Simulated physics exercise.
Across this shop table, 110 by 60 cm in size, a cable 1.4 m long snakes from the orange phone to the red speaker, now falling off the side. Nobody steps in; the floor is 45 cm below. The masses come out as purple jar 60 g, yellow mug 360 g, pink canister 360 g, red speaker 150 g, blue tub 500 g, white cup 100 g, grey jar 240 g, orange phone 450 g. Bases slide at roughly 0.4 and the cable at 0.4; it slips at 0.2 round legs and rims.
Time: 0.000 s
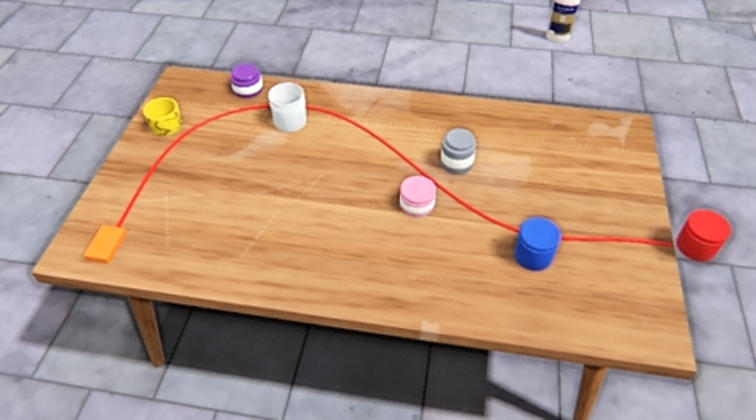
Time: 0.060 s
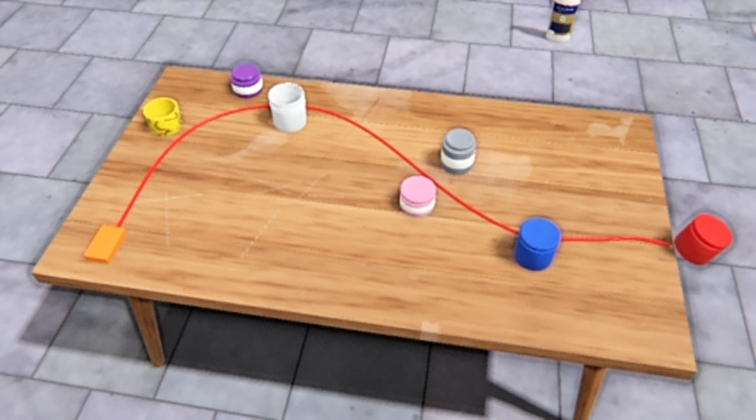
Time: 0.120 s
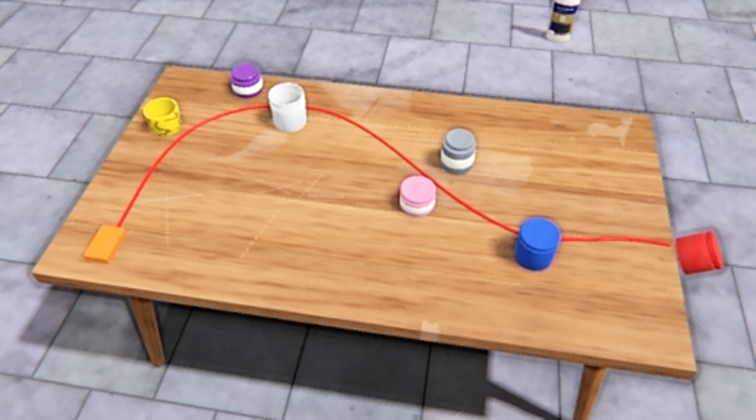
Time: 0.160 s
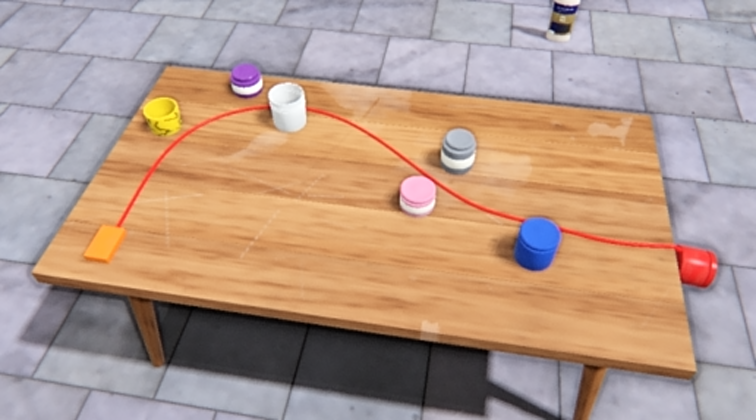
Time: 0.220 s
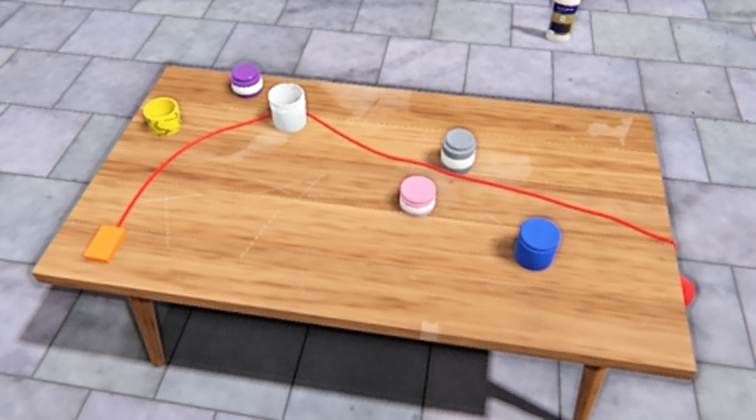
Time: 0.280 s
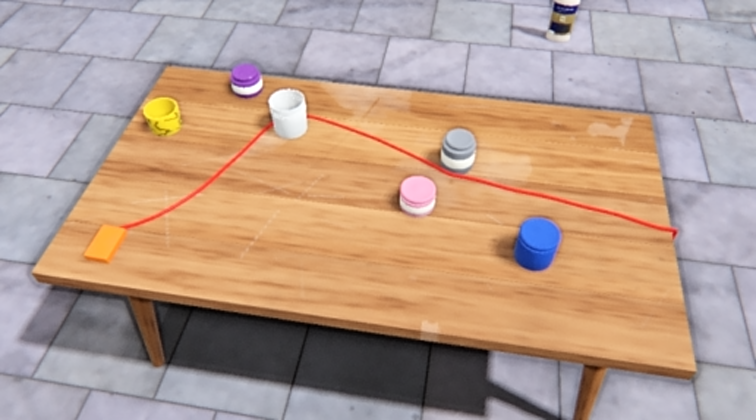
The video shows a red cable curving across a wooden table among several containers, linked to an orange block, as a red container tips over the right edge and drops out of view, pulling the cable straighter.
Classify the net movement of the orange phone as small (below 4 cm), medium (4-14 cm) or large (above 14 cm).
Small.
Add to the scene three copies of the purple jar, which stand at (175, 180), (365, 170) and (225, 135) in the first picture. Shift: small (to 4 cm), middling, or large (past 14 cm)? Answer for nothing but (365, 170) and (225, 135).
Going in order, I'd call it a short shift for the first and an in-between shift for the second.
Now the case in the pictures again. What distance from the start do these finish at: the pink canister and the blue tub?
The pink canister ends up 0 cm from where it began, and the blue tub 0 cm.
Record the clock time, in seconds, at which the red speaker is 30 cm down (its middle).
At 0.50 s.
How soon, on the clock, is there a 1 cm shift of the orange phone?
The orange phone - never.
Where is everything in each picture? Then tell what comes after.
Orange phone (104, 241); cable runs through (598, 239) (457, 199) (363, 128) (248, 109) (150, 173), in the first frame.
Red speaker (710, 229); cable runs through (597, 239) (363, 128) (150, 173), in the second frame.
Red speaker (699, 253); cable runs through (597, 239) (363, 128) (150, 173), in the third frame.
Red speaker (691, 266); cable runs through (609, 241) (364, 131) (150, 173), in the fourth frame.
Red speaker (668, 289); cable runs through (644, 232) (369, 149) (155, 174), in the fifth frame.
Orange phone (104, 241); cable runs through (672, 231) (522, 192) (395, 147) (190, 197), in the sixth frame.
By 0.5 s, the cable's tail end at (118, 229); white cup 16 cm off its start, red speaker over the edge.
By 0.7 s, the cable's tail end at (118, 229); white cup 24 cm off its start, red speaker over the edge.
By 1.0 s, the cable's tail end at (118, 229); white cup 25 cm off its start at (304, 180), red speaker over the edge.
By 1.2 s, the cable's tail end at (118, 229); white cup 25 cm off its start, red speaker over the edge.
By 2.4 s, the cable's tail end at (118, 229); orange phone 0 cm off its start at (105, 241), white cup 25 cm off its start at (304, 180), red speaker over the edge.
